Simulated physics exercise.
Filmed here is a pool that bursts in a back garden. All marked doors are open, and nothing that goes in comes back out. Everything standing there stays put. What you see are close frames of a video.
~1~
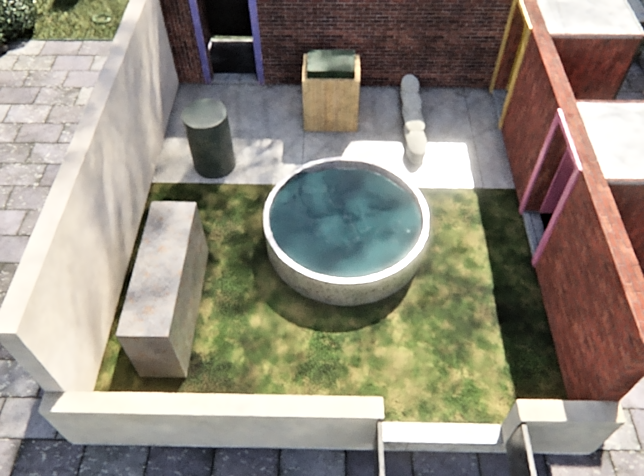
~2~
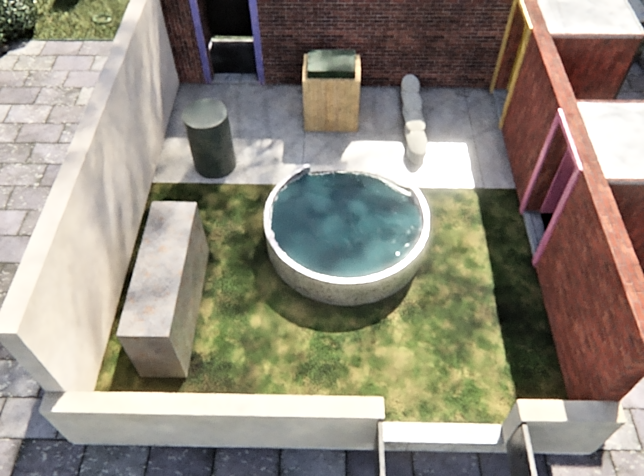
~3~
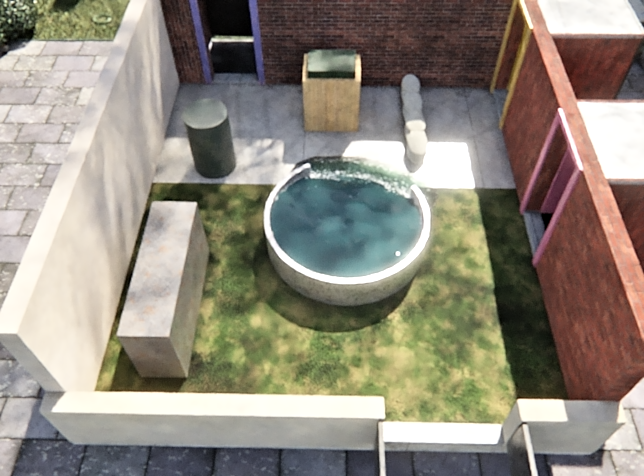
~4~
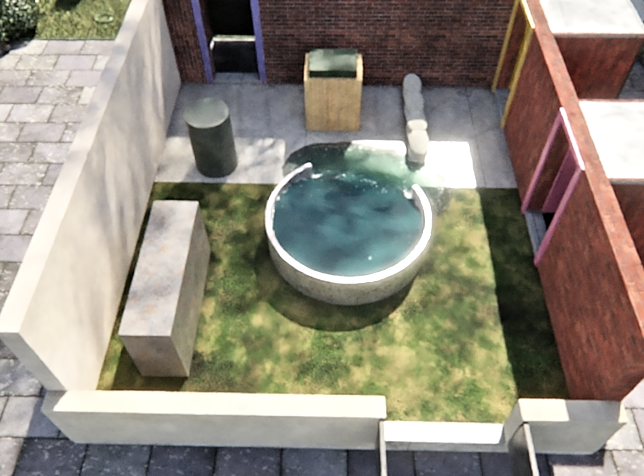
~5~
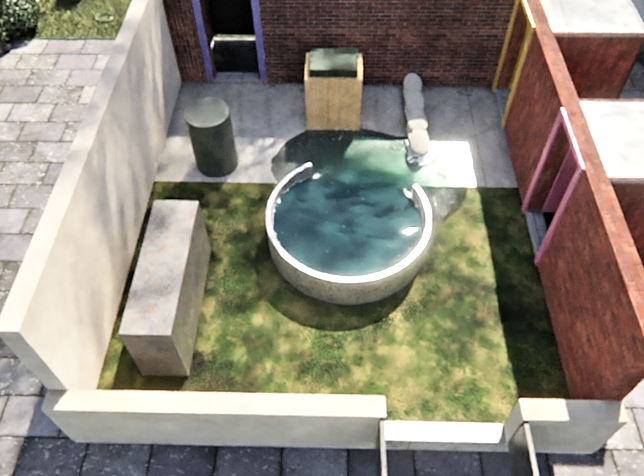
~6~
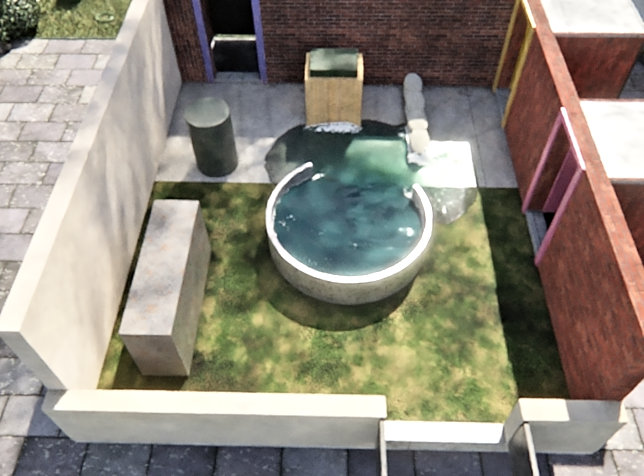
A round pool of blue-green water with a pale rim sits whole and still on the patchy lawn of a walled back garden, seen from high above by a fixed camera. A pale block stands left, a dark green cylinder and wooden box behind, and a red brick wall with a pink-framed opening right. Water breaks out on the pool's far side and spreads across the grey paving toward the box.
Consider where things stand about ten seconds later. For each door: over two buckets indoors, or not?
Result: The yellow door keeps to the limit; the blue door goes over the limit; the pink door keeps to the limit.
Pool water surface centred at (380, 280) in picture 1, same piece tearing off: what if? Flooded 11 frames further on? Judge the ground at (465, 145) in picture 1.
Result at that place: Inundated.
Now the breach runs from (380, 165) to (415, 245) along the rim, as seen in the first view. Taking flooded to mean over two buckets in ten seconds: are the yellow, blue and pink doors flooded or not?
So the yellow one ends up above, the blue one ends up below and the pink one ends up above.
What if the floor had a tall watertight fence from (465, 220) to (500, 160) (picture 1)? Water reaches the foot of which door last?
The door marked pink.
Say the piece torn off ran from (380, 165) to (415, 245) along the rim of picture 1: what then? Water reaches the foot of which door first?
That would be the pink door.
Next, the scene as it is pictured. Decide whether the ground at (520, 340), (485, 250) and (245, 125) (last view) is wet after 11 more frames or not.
Lab note, in the order given: Unwetted, unwetted, wet through.
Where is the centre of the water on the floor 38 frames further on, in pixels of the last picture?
Centre of the water: Near (331, 164).
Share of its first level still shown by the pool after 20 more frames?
Close to 28 %.
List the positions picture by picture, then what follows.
The pool at (346, 218) is whole and still, in the first frame.
Water pours out on the pool's far side and has run to a hidden place, in the second frame.
The front is at (299, 168), out from the gap on the pool's far side, in the third frame.
Water pours out on the pool's far side and has run to (294, 158), in the fourth frame.
Water pours out on the pool's far side and has run to (449, 157), in the fifth frame.
The front is at (463, 155), out from the gap on the pool's far side, in the sixth frame.
A moment on, water covers 25 % of the floor; the yellow door not reached, the blue door not reached, the pink door not reached.
Next, water covers 35 % of the floor; the yellow door wet at the sill, nothing in, the blue door wet at the sill, nothing in, the pink door not reached.
Then, water covers 45 % of the floor; the yellow door wet at the sill, nothing in, the blue door under two buckets in, the pink door wet at the sill, nothing in.
Later, water covers 65 % of the floor; the yellow door wet at the sill, nothing in, the blue door over two buckets in, the pink door wet at the sill, nothing in.
In the end, water covers 90 % of the floor; the yellow door wet at the sill, nothing in, the blue door over two buckets in, the pink door wet at the sill, nothing in.
